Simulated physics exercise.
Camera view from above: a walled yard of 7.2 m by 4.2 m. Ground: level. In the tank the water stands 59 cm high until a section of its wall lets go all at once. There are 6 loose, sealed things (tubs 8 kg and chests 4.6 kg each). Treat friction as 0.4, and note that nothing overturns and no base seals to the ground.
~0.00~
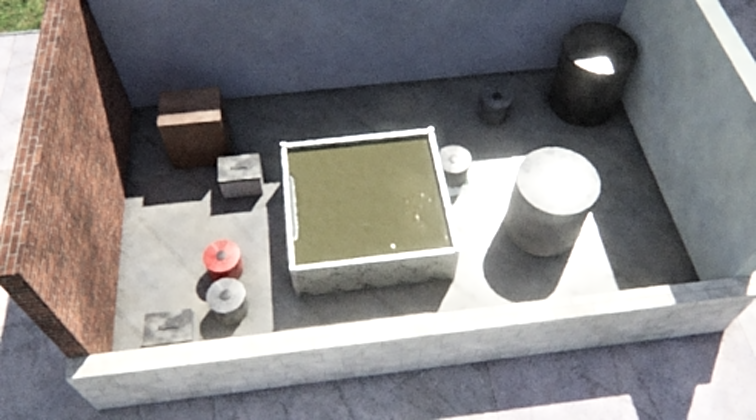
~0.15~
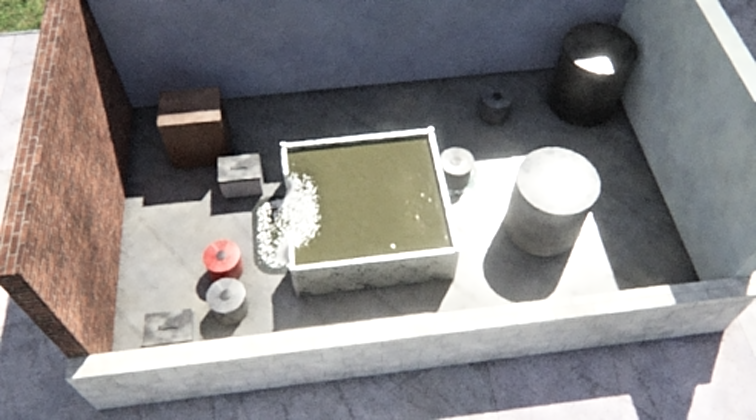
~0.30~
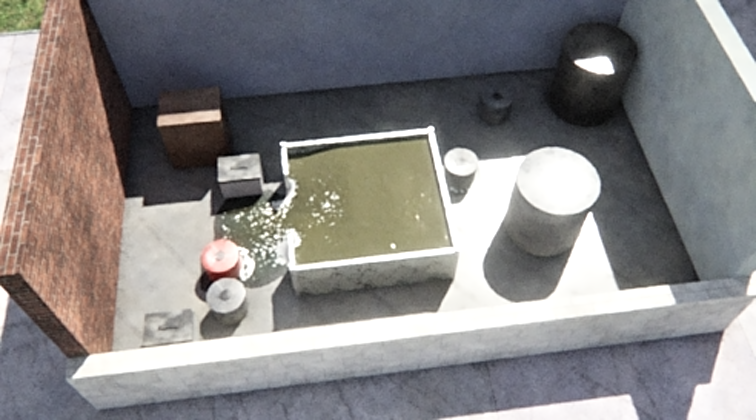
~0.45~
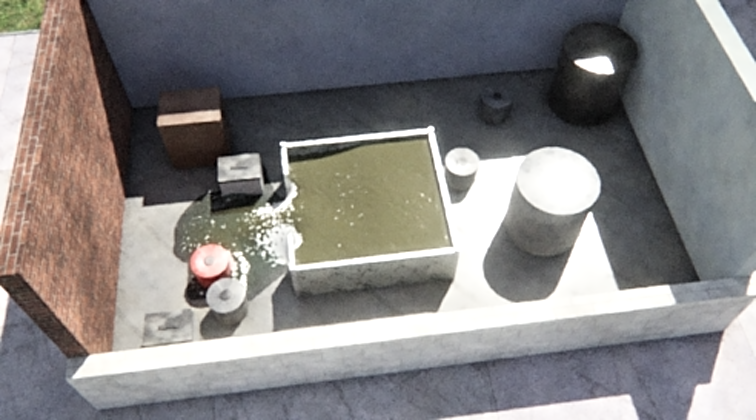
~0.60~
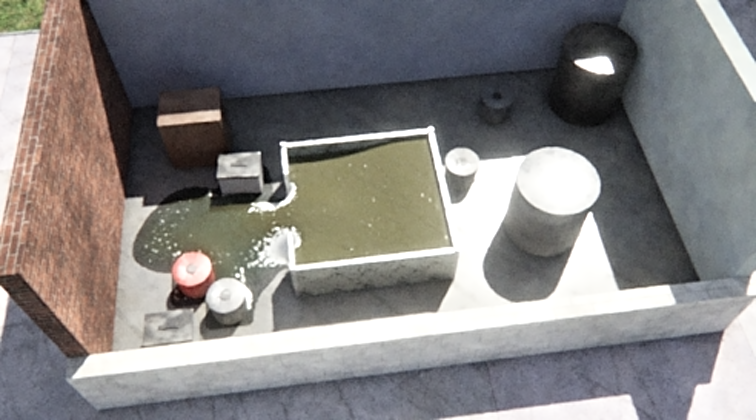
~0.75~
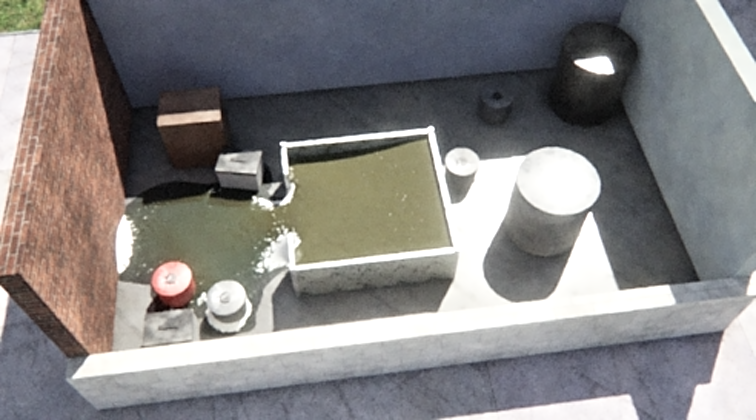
At first, murky water sits still inside a square, white-rimmed tank in a walled yard scattered with tubs and chests. Then water bursts through the tank's left side, foaming and spreading across the floor, pushing the red tub leftward and toward the front as the pool reaches the brick wall.
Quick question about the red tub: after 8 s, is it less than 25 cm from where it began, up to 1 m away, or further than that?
Further than 1 m.
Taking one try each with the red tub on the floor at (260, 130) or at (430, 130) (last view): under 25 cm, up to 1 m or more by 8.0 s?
I'd expect that it gets borne away first and gets borne away second.
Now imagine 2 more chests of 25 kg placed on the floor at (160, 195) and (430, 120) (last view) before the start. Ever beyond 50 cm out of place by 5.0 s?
In the order asked: Clear of the mark; shy of the mark.
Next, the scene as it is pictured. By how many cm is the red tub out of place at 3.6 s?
I'd put it at around 150 cm.
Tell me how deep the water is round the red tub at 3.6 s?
Depth approx. 9 cm.
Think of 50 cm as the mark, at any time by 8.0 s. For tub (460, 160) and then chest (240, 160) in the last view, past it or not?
Within the limit, then beyond the limit.
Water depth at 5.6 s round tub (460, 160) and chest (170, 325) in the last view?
First about 1 cm, second about 4 cm.
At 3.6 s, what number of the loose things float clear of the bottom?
At that time the total is 2.
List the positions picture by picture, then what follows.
In the first frame, the red tub at (221, 256) rests on the ground; 3.5 m2 under water; 0 of 6 have shifted.
In the second frame, the red tub at (221, 256), on the bottom; water covers 4.0 m2; 0 of 6 have shifted.
In the third frame, the red tub at (220, 256), on the bottom; water covers 4.7 m2; 1 of 6 have shifted.
In the fourth frame, the red tub at (209, 261) rests on the ground, 15 cm from its start; water covers 5.3 m2; 2 of 6 have shifted.
In the fifth frame, the red tub at (192, 269), on the bottom, 38 cm from its start; water covers 6.1 m2; 2 of 6 have shifted.
In the sixth frame, the red tub at (172, 279) rests on the ground, 64 cm from its start; water covers 7.1 m2; 3 of 6 have shifted.
After 1.6 s the red tub is near (124, 338), 1.5 m from its start, afloat; 2 afloat.
After 3.6 s the red tub is near (345, 295), 1.6 m from its start, afloat; 2 afloat.
After 5.6 s the red tub is near (643, 278), 5.1 m from its start, aground; 2 afloat.
After 8.0 s the red tub is near (679, 234), 5.7 m from its start, afloat; 5 afloat.
